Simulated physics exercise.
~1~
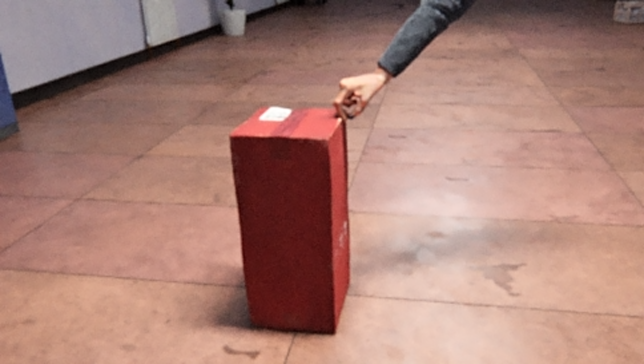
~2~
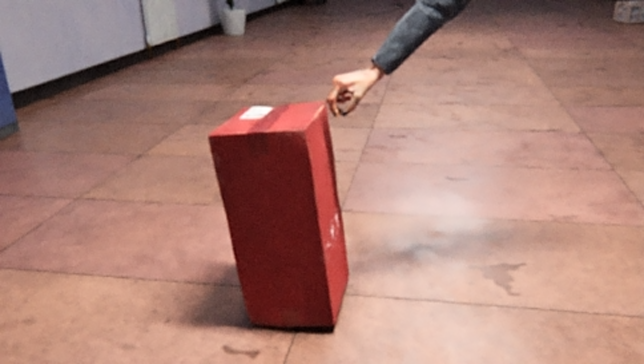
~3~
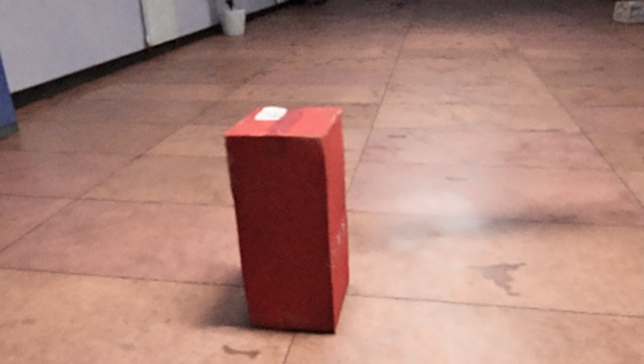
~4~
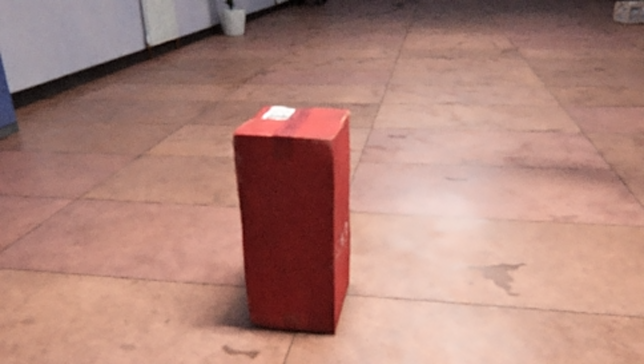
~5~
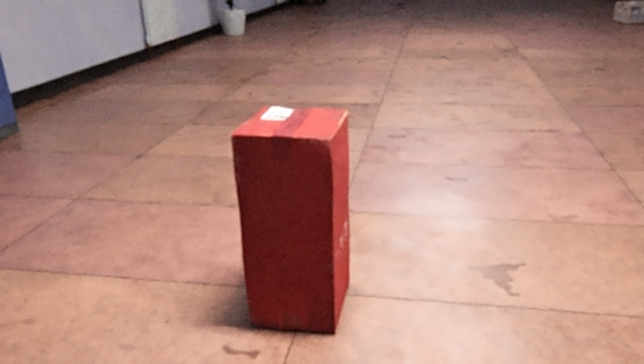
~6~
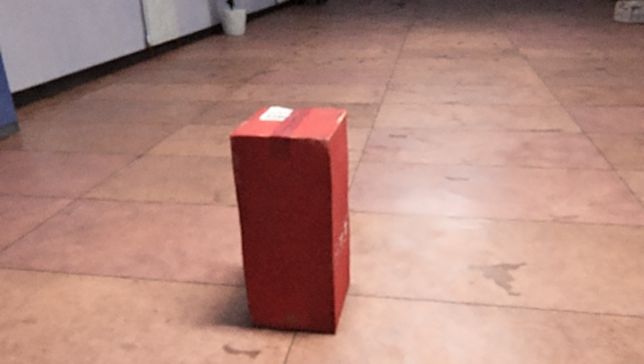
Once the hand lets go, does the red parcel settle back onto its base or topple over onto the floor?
The red parcel rocks back and settles on its base, where it stays standing upright.
